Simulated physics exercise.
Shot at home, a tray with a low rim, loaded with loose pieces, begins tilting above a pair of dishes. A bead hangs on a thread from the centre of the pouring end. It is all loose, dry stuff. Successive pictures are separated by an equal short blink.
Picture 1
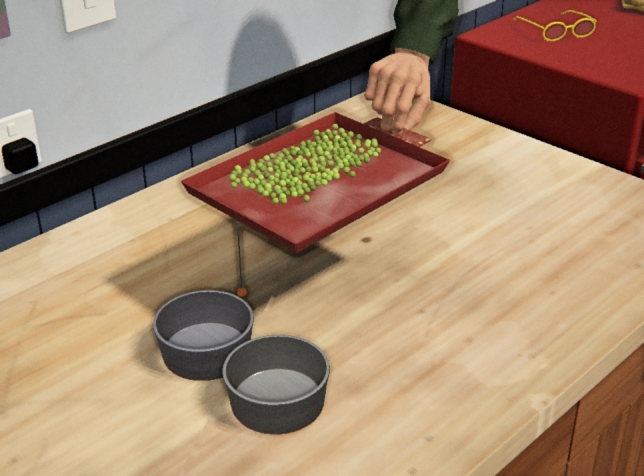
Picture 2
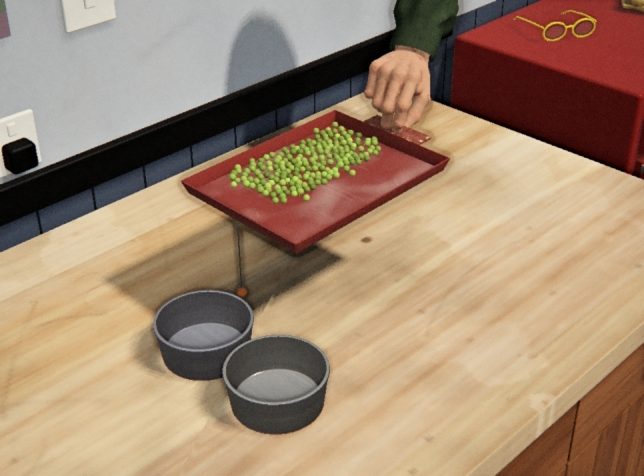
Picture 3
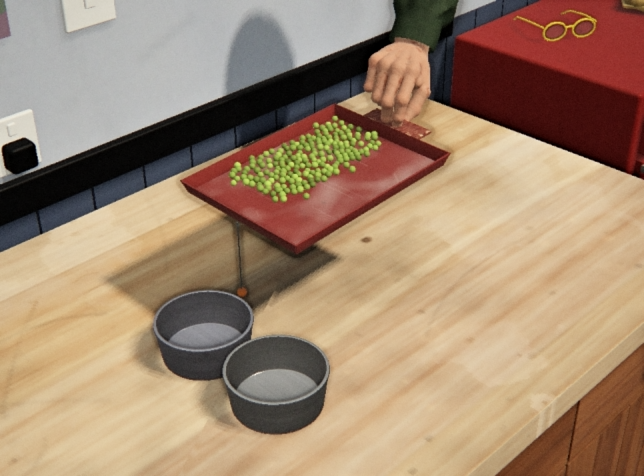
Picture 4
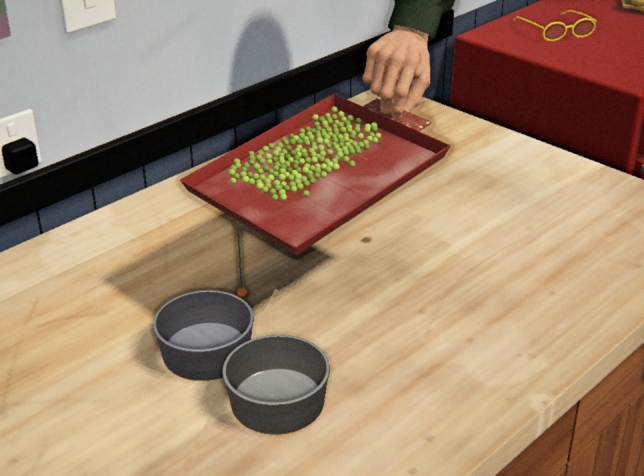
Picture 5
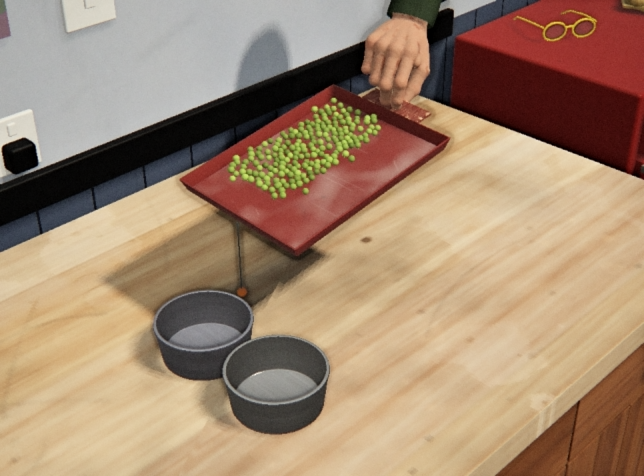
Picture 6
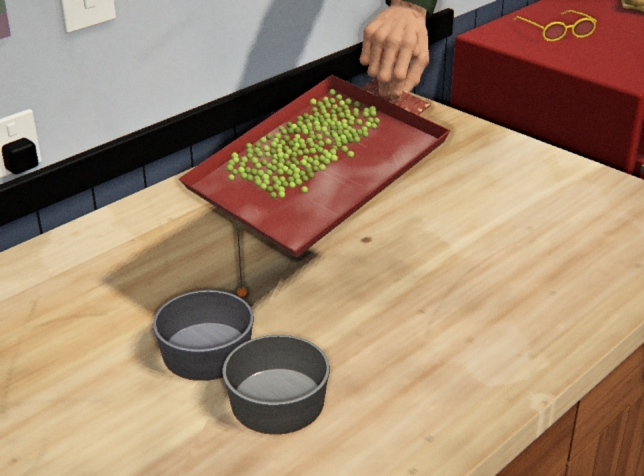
A red tray of green peas tilting gradually as a hand raises its far end above two grey dishes on a wooden counter.
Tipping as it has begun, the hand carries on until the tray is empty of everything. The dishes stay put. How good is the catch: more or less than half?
Most of the load is not lost.
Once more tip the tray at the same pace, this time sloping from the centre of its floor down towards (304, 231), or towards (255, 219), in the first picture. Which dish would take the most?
First place: The dish to the right; second place: The dish to the left.
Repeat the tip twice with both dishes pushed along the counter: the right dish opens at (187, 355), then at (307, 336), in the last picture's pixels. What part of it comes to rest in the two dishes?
Near 0 % and 70 %.
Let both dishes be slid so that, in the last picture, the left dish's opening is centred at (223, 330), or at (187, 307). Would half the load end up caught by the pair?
One: The larger part. Two: Over half.
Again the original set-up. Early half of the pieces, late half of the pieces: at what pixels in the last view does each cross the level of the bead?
The leading part at (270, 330), the rest of it at (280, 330).
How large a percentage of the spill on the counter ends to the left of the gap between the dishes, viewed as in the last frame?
Left share: Close to 20 %.
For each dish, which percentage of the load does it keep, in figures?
Roughly: Left 20 %, right 60 %.
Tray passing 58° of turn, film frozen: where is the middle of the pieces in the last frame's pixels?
In the last view the centre sits at roughly (265, 223).
Shortly afterwards, tray tipped steeply; the bulk on the tray; a little in the right dish; only a few in the left dish; only a few outside both; only a few in the air.
Next, tray tipped right over; only a few on the tray; near two thirds in the right dish; near a quarter in the left dish; a little outside both; only a few in the air.
Some moments later, tray tipped past a quarter turn; near two thirds in the right dish; near a quarter in the left dish; a little outside both.
In the end, tray tipped past a quarter turn; near two thirds in the right dish; near a quarter in the left dish; a little outside both.
